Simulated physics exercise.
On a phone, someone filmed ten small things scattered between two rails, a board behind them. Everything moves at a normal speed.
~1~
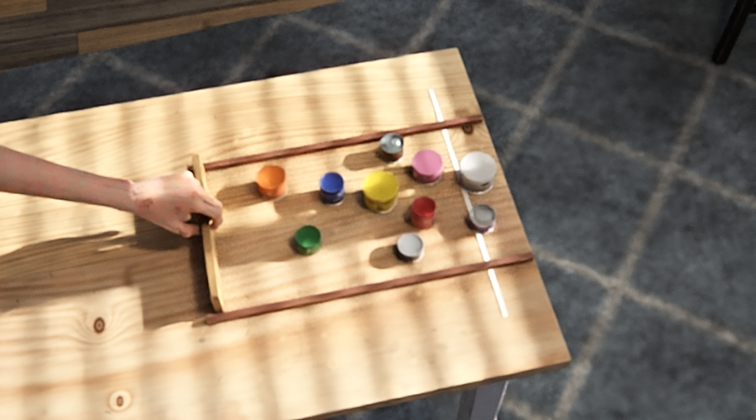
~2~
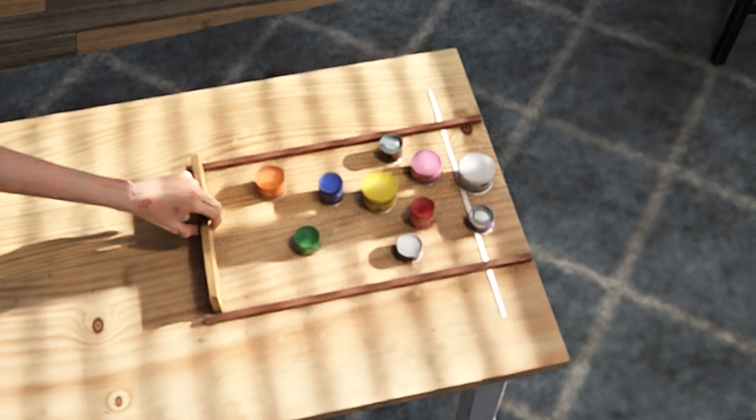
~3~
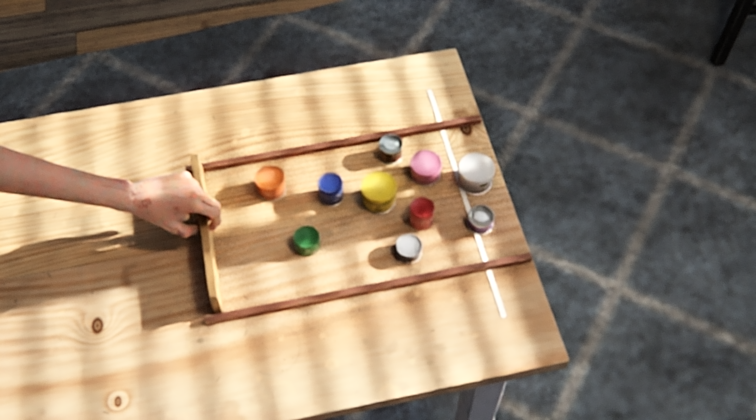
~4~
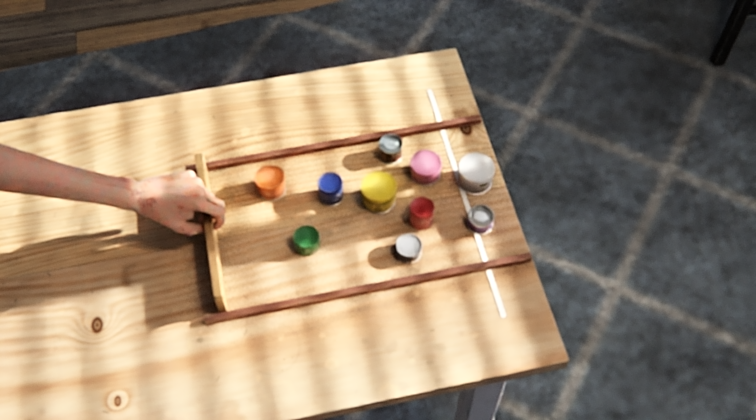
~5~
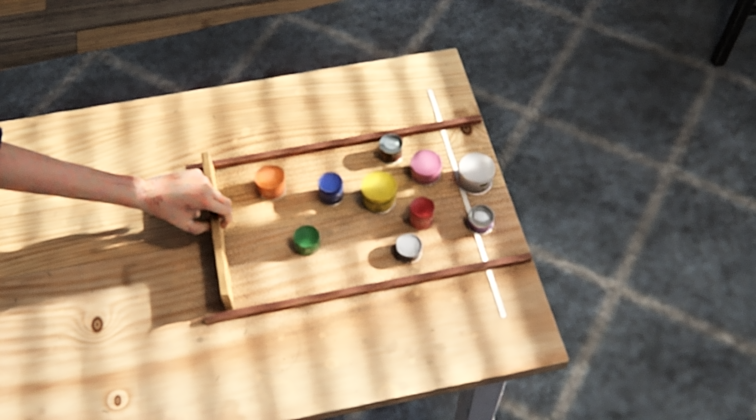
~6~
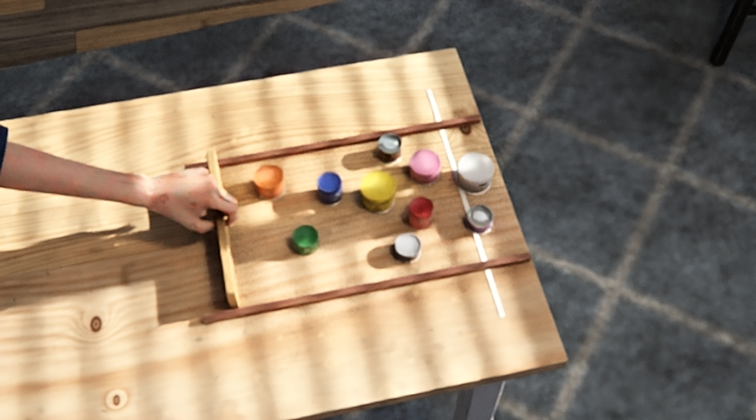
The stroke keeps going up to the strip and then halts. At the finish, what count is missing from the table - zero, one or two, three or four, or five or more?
Missing: One or two.
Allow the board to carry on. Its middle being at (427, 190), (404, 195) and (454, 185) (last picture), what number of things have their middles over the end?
Counts: 0, 0, 2.
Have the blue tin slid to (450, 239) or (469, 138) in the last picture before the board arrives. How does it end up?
Taking them in order, it stays put and then it stays put.
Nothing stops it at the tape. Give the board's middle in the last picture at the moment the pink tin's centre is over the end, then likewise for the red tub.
Around (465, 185), then around (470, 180).
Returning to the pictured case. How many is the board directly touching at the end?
Looks like 5 of them, all told.
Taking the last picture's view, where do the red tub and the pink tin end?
About (509, 219), and the other about (494, 162).
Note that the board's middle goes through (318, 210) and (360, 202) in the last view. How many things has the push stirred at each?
At the first spot 3, then 4.
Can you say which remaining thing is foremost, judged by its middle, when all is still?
That's the pink tin.
Soon after, none off yet; white tin at rest near (475, 174); purple pot at rest near (480, 220); pink tin at rest near (425, 168).
Then, none off yet; white tin moved a little near (486, 176); purple pot moved a little near (491, 220); pink tin moved about its own width near (453, 168).
By the end, the number that fall off is one or two; fallen, purple pot and white tin.
